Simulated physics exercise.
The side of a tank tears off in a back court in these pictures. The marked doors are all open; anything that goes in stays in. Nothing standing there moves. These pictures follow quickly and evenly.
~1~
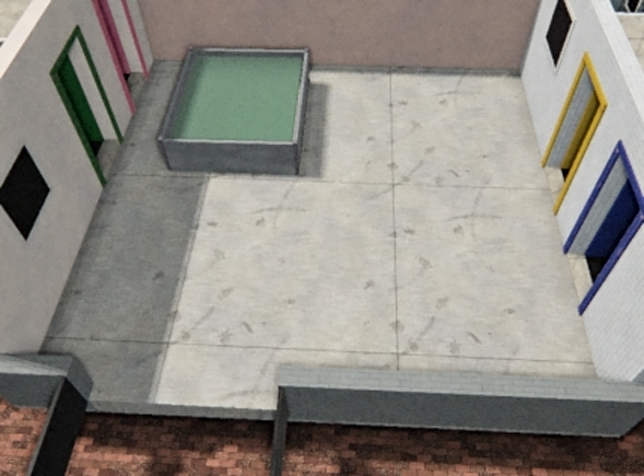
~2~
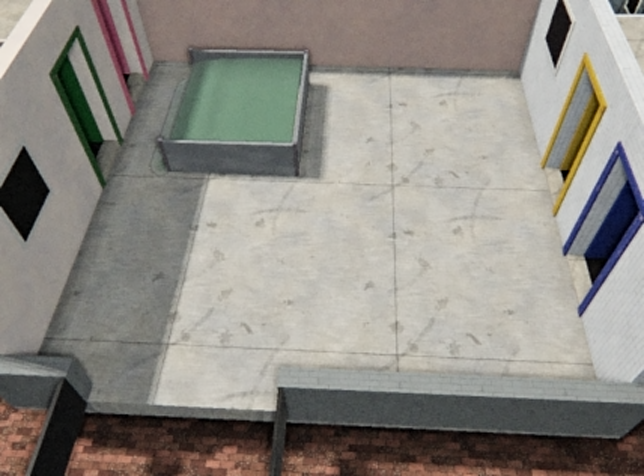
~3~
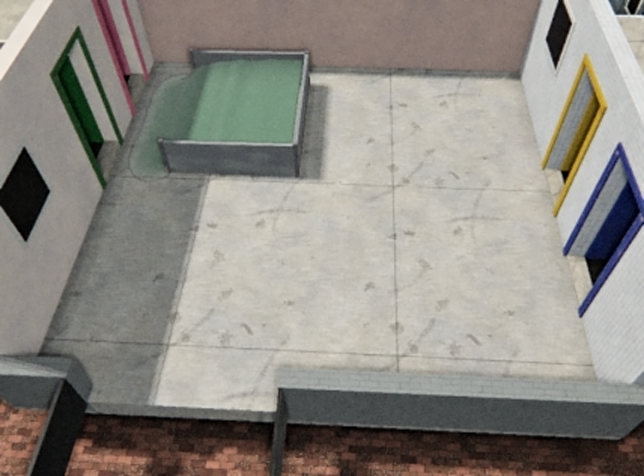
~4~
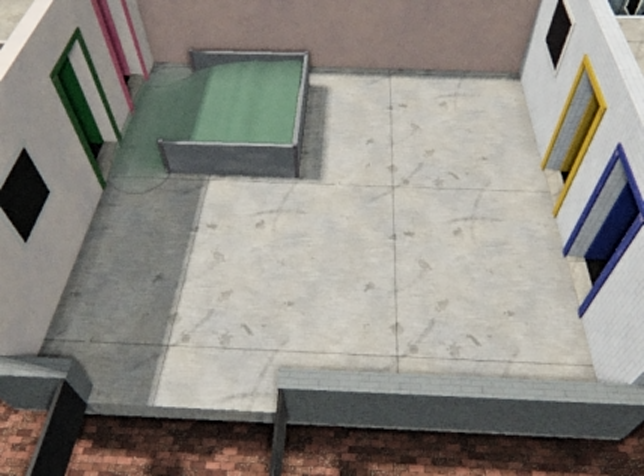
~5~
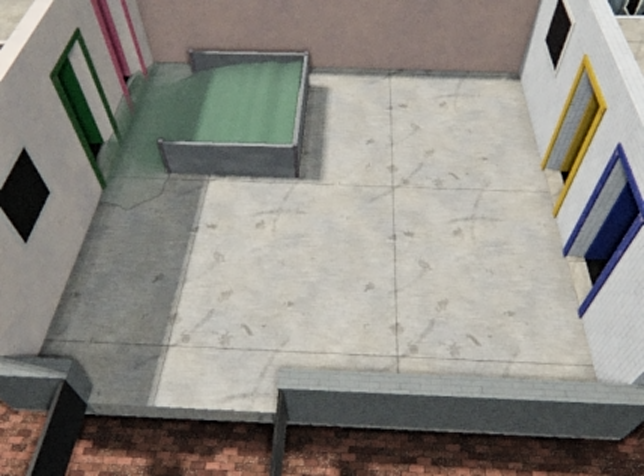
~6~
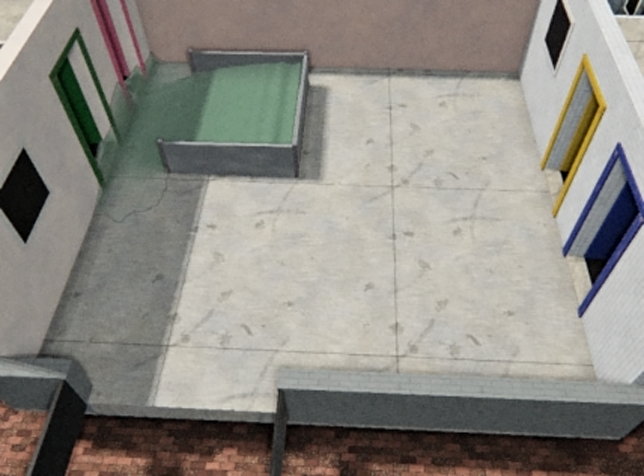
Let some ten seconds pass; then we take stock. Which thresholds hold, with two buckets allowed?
Result: The blue door ends up within two buckets, the pink door ends up over two buckets, the green door ends up over two buckets, the yellow door ends up within two buckets.
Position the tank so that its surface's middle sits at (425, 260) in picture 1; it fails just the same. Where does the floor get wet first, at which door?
That would be the one in green.
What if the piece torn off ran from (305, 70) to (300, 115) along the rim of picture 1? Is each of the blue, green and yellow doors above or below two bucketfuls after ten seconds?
My guess is the blue one breaks the limit, the green one is safe, and the yellow one breaks the limit.
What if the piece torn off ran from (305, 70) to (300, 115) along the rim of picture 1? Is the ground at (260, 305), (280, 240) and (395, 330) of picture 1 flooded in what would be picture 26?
Taking the points in order: Unwetted, unwetted and unwetted.
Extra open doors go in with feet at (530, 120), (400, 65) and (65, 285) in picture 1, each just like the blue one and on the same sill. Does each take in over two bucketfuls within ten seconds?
The first new doorway tops it, the second comes up short, the third comes up short.
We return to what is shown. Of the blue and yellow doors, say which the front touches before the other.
I choose the yellow one.
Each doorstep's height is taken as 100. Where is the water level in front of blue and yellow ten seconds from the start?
Approx. 50 % then 70 %.
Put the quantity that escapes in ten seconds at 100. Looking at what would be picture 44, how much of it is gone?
About 80 per cent.
A moment on, water covers 10 % of the floor; the blue door not reached, the pink door far over two buckets in, the green door over two buckets in, the yellow door not reached.
Next, water covers 20 % of the floor; the blue door not reached, the pink door far over two buckets in, the green door far over two buckets in, the yellow door not reached.
Then, water covers 40 % of the floor; the blue door not reached, the pink door far over two buckets in, the green door far over two buckets in, the yellow door not reached.
Later, water covers 55 % of the floor; the blue door wet at the sill, nothing in, the pink door far over two buckets in, the green door far over two buckets in, the yellow door wet at the sill, nothing in.
In the end, water covers 75 % of the floor; the blue door wet at the sill, nothing in, the pink door far over two buckets in, the green door far over two buckets in, the yellow door wet at the sill, nothing in.
